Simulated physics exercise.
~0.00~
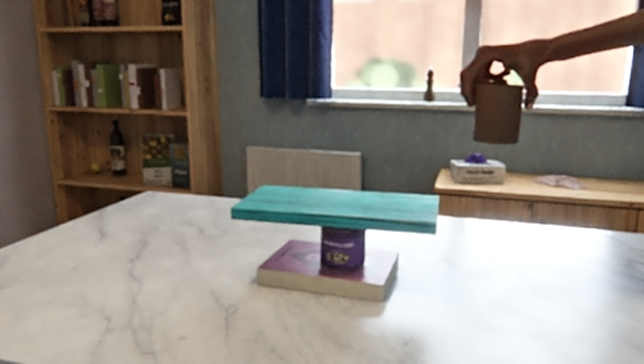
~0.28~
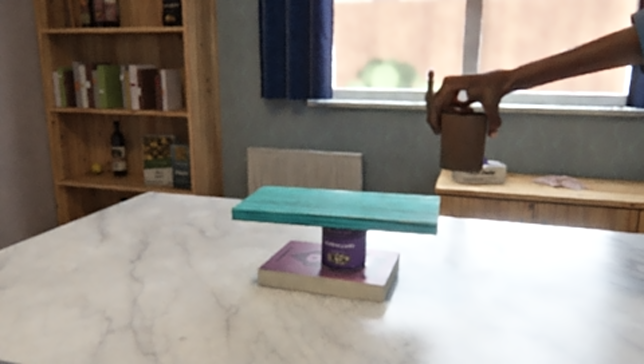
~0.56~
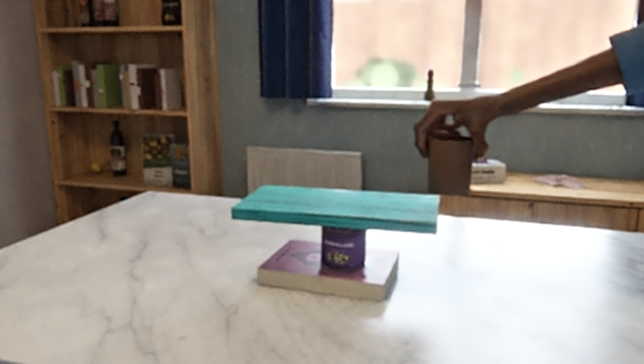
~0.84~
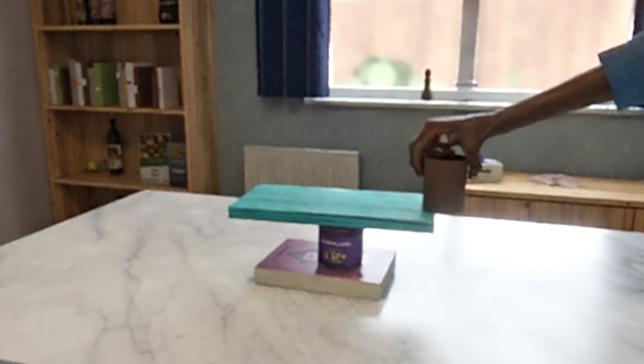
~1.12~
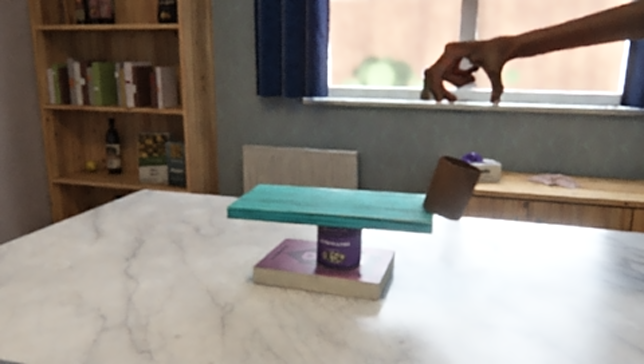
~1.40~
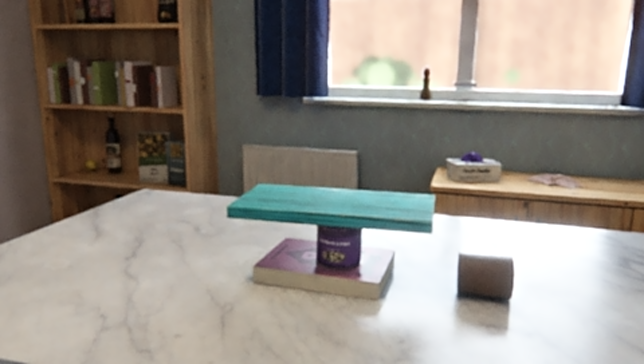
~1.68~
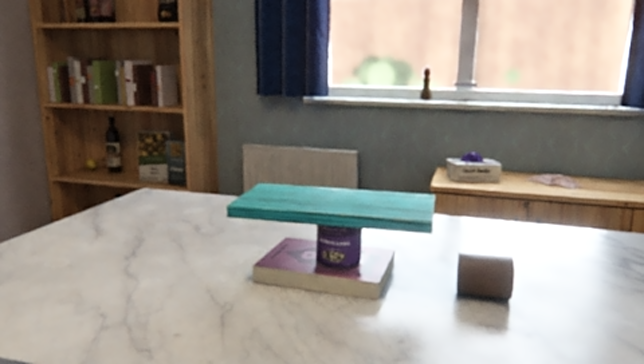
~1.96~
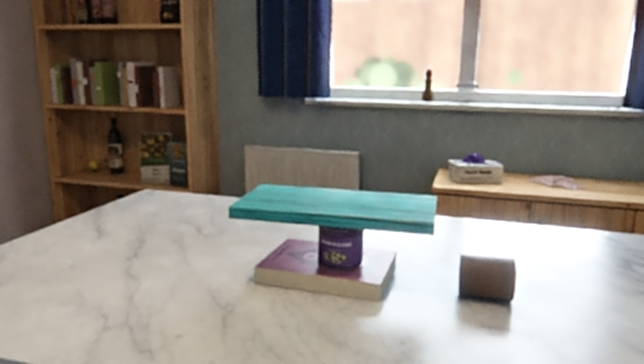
A brown cup, held from above by a hand, moves left and down toward a turquoise board balanced on a purple pot, which stands on a pink book on a marble table. The hand lowers the cup to the right end of the board, keeping it upright. Then the fingers let go and draw back upward, and the cup tips to the right off the end. It drops to the table and comes to rest on its side, to the right of the book. The board, pot and book stay in place, still stacked.
